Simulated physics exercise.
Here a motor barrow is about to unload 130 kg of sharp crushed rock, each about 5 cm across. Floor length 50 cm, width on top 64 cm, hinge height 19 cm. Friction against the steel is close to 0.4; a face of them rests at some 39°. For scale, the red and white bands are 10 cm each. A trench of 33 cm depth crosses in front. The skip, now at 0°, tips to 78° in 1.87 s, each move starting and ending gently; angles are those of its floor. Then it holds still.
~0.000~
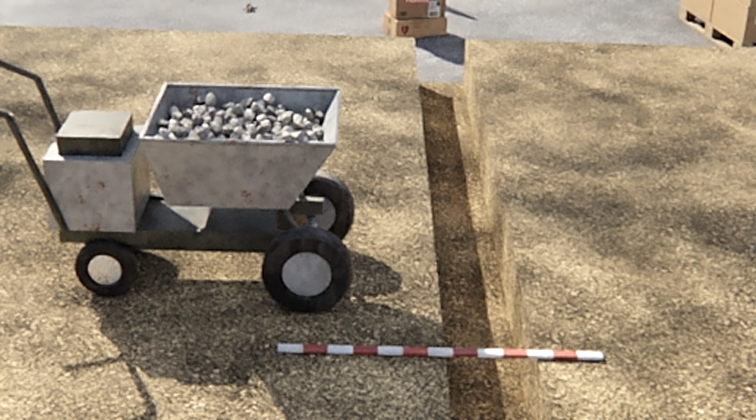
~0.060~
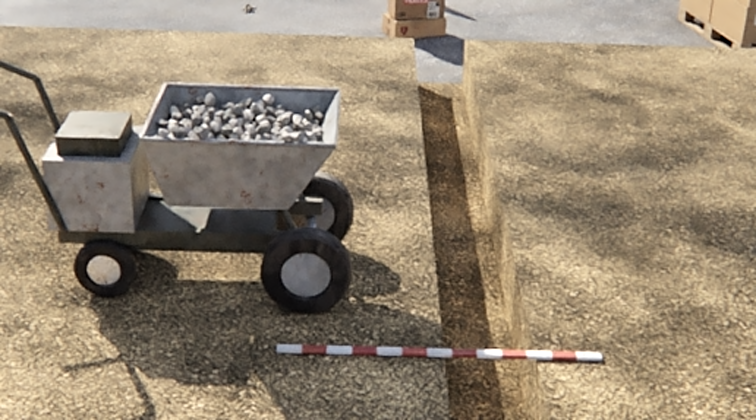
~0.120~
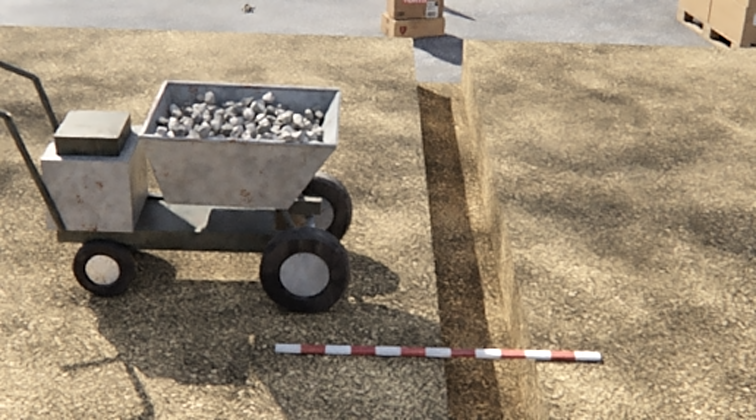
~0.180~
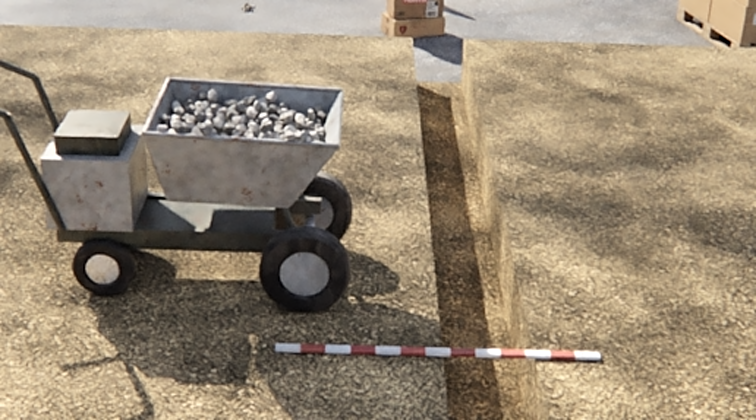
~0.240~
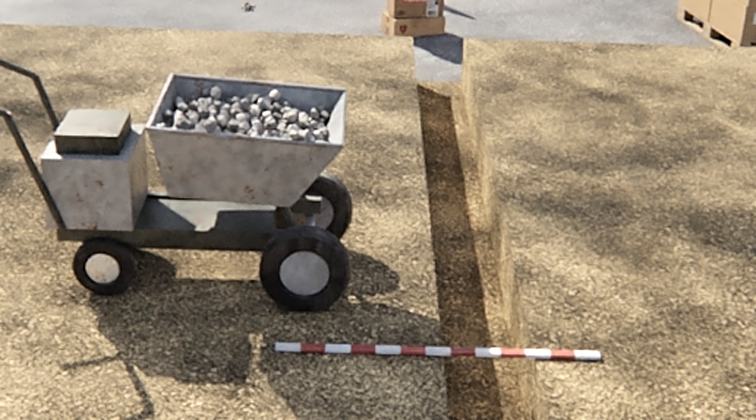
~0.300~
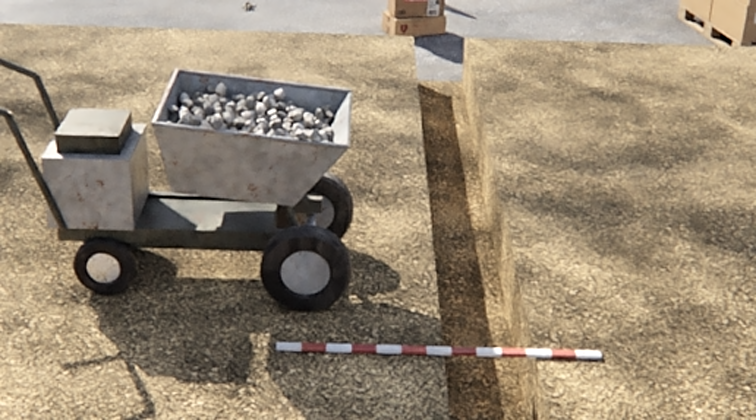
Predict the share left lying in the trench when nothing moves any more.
Roughly 94 per cent ends in the trench.
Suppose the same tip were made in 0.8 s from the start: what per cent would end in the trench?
It would be near 85 per cent.
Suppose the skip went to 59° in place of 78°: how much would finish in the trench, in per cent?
In that case some 15 per cent.
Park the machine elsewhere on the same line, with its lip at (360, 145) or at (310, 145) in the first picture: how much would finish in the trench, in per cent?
First some 85, then 90 per cent.
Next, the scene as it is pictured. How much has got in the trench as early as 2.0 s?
About 35 per cent by then.
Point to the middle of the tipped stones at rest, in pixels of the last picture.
Their middle is at about (474, 325).
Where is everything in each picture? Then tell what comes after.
The skip is at 0°, its lip at (336, 145); the top of the load is at (246, 108), in the first frame.
The skip is at 0°, its lip at (335, 146); the top of the load is at (246, 109); the stones move at 0.1 m/s on average, in the second frame.
Lip at (336, 146), floor tilted 1°, highest stones at (238, 108); the stones move at 0.1 m/s on average, in the third frame.
The skip is at 2°, its lip at (339, 146); the top of the load is at (241, 106); the stones move at 0.2 m/s on average, in the fourth frame.
Lip at (343, 146), floor tilted 4°, highest stones at (245, 103); the stones move at 0.3 m/s on average, in the fifth frame.
Lip at (348, 147), floor tilted 5°, highest stones at (245, 102); the stones move at 0.3 m/s on average, in the sixth frame.
After 1.4 s the floor is at 66°; 99 % in the skip, 1 % in the trench; the foremost stones are at (461, 237).
After 2.0 s the floor is at 78°; 64 % in the skip, 36 % in the trench; the foremost stones are at (524, 294).
After 2.3 s the floor is at 78°; 43 % in the skip, 57 % in the trench, 1 % past the trench; the foremost stones are at (555, 288).
After 4.3 s the floor is at 78°; 5 % in the skip, 94 % in the trench, 1 % past the trench; the foremost stones are at (564, 276).
